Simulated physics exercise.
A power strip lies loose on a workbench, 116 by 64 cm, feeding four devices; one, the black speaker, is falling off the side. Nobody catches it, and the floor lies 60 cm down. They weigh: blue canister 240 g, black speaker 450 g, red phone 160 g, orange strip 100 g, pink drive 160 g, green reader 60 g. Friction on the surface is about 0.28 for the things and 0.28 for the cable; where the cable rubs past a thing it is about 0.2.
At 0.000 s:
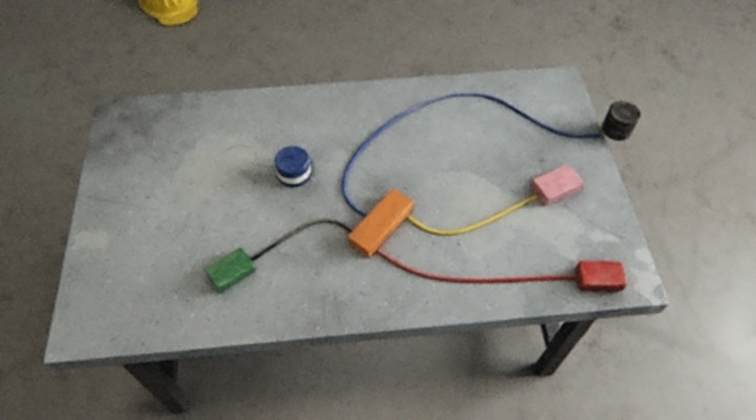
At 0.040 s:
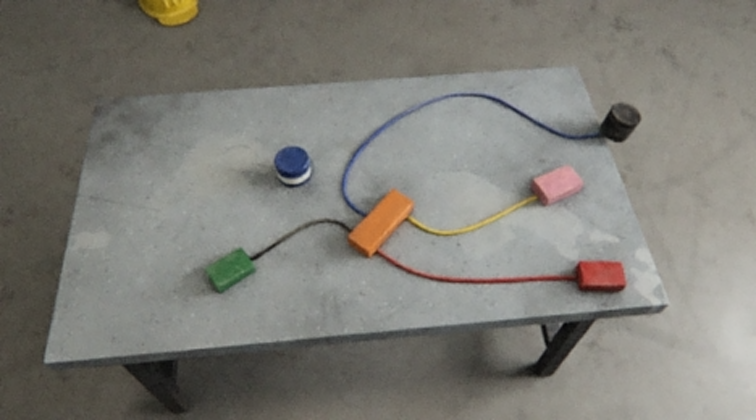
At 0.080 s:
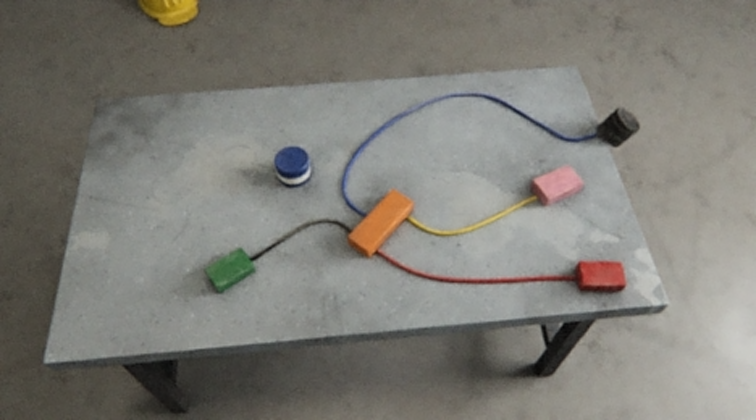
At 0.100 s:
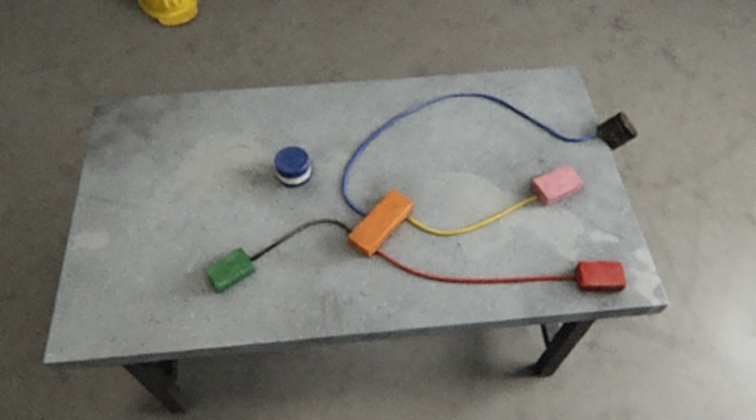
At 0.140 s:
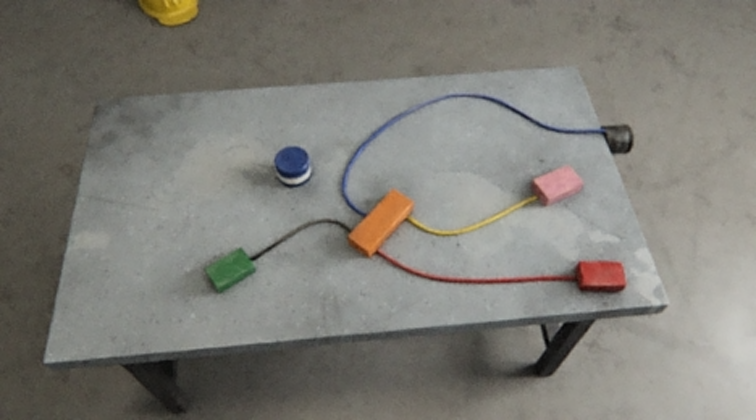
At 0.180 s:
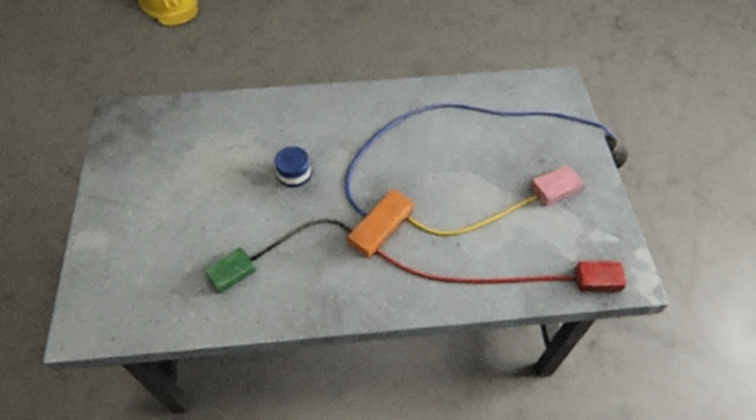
The footage shows a gray workbench with an orange block wired to green, pink, red and black objects, beside a blue canister. The black object tips over the right edge and drops partly from view, drawing the blue cable slightly rightward.
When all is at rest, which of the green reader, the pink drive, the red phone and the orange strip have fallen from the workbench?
In order: The green reader drops off; the pink drive falls off; the red phone drops off; the orange strip drops off.
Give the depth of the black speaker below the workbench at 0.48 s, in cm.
About 55 cm.
After 0.5 s, the strip's end of the blue cable at (527, 206); green reader 39 cm off its start, orange strip 28 cm off its start, black speaker over the edge.
After 0.8 s, the strip's end of the blue cable at (604, 193); green reader over the edge, orange strip 45 cm off its start, pink drive over the edge.
After 1.1 s, the strip has left the top; green reader over the edge, orange strip over the edge, pink drive over the edge.
After 1.4 s, the strip has left the top; green reader over the edge, orange strip over the edge, red phone over the edge.
After 2.6 s, the strip has left the top; green reader over the edge, orange strip over the edge, red phone over the edge, pink drive over the edge.
